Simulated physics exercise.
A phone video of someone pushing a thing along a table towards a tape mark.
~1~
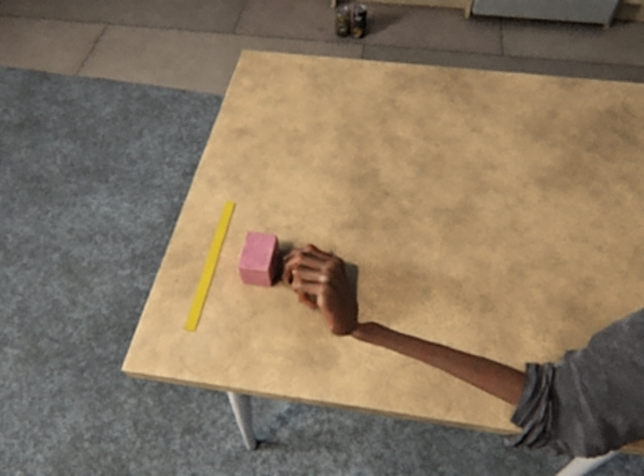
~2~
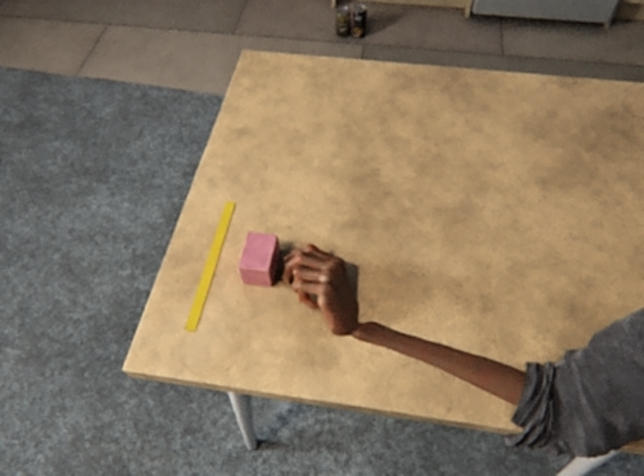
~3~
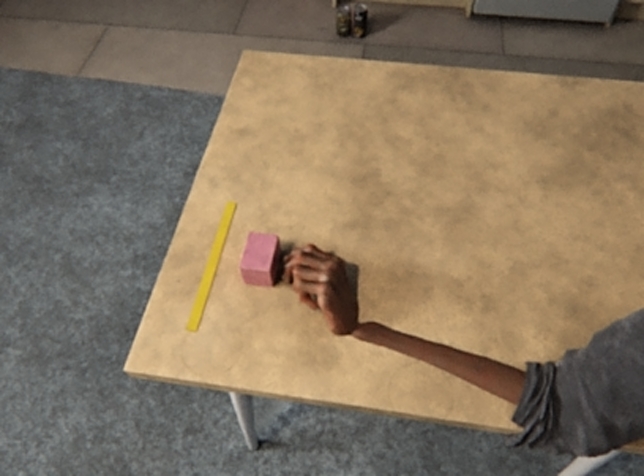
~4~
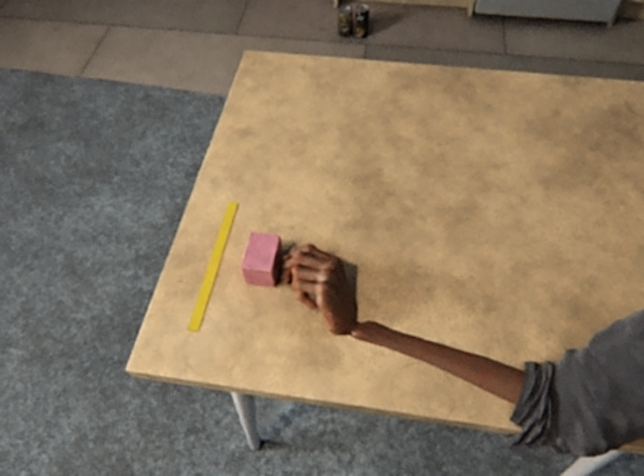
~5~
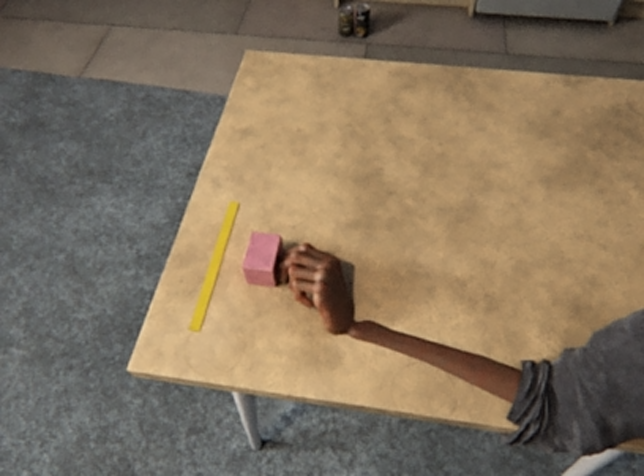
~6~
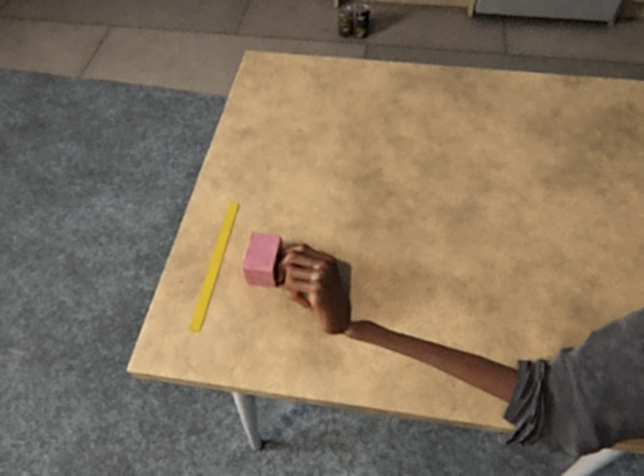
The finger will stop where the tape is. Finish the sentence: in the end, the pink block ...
In the end, the pink block is still on the table.
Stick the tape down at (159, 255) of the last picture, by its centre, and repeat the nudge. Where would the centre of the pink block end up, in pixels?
(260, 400).
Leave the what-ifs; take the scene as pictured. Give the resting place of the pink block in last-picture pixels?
At about (193, 251).
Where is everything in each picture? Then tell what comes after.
The first picture shows pink block (260, 259).
The second picture shows pink block (260, 260).
The third picture shows pink block (261, 260).
The fourth picture shows pink block (263, 260).
The fifth picture shows pink block (264, 260).
The sixth picture shows pink block (264, 260).
Then, 0.80 s later than the last frame, pink block shifted about its own width near (236, 257).
Then, 1.58 s later than the last frame, pink block shifted about its own width near (206, 253).
When it is over, the pink block stays on the table, near (193, 251).
